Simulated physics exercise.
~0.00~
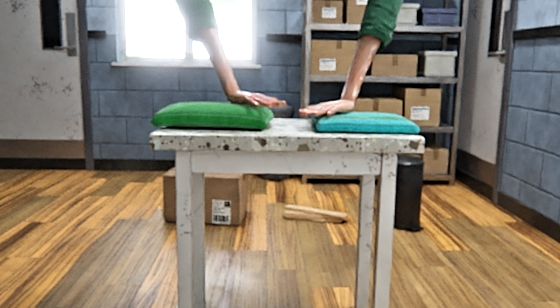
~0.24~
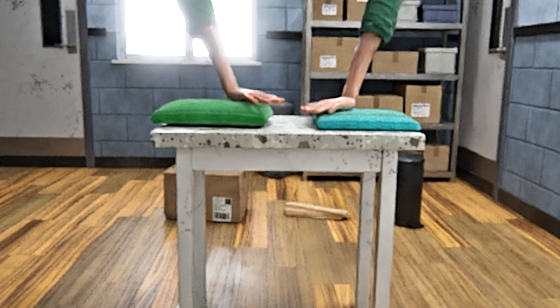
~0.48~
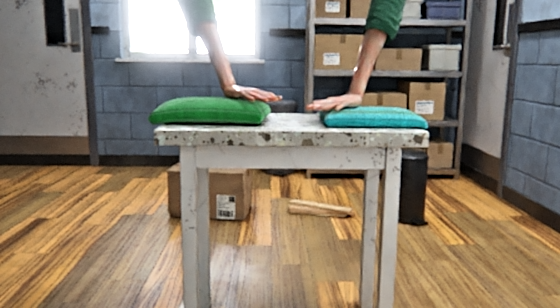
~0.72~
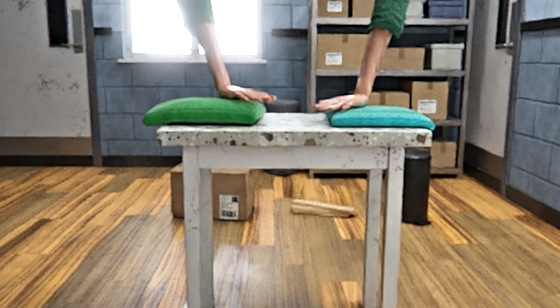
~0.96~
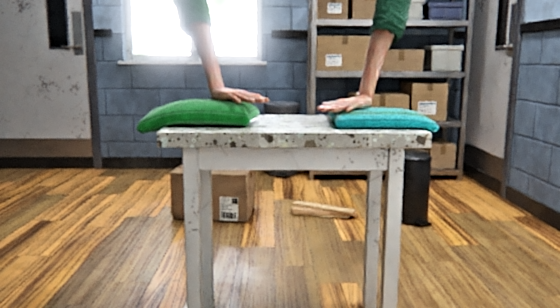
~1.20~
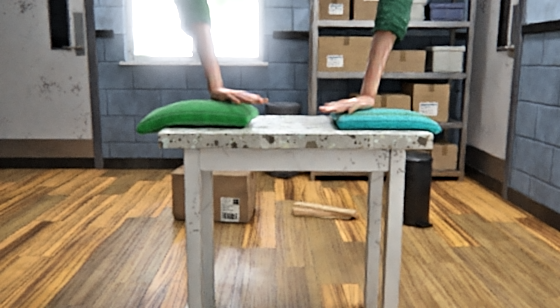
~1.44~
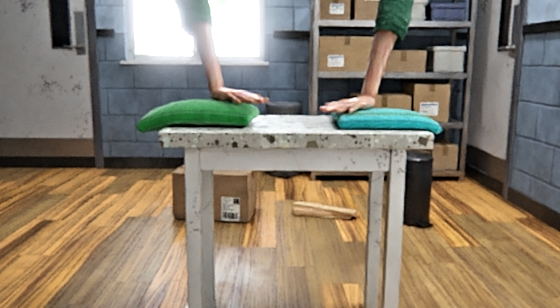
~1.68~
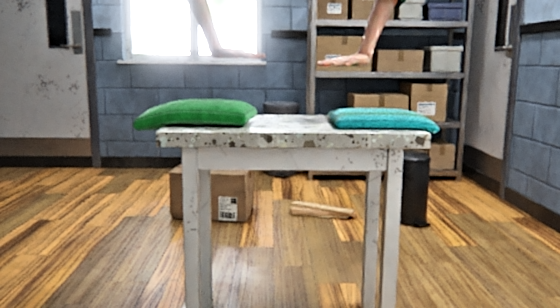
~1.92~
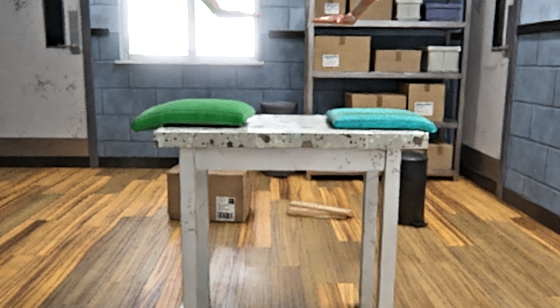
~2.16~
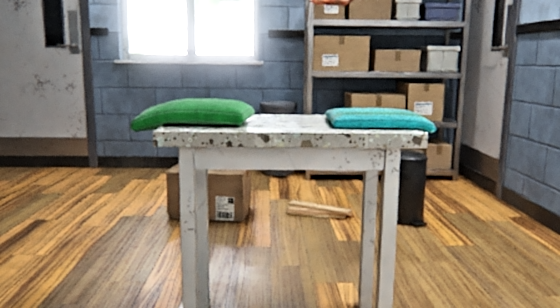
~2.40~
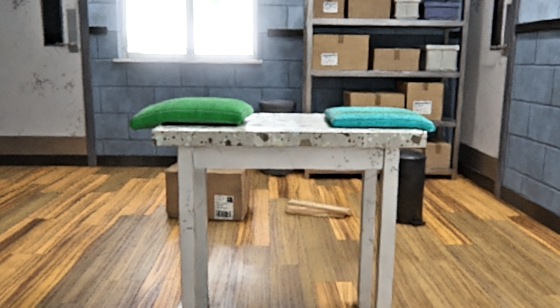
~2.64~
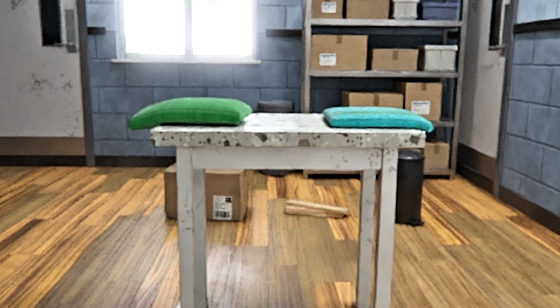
Two hands press down on a worn white side table, between a green pillow on the left and a turquoise seat pad on the right. The slightly swaying view faces the table from the front in a room with a wooden floor, blue block walls, a bright window and shelves of cardboard boxes. The arms, in green sleeves, reach down from above as the pillow shifts a little to the left, widening the gap. The hands then lift away and draw up out of sight. Both cushions stay at rest on the tabletop, each near its own end.
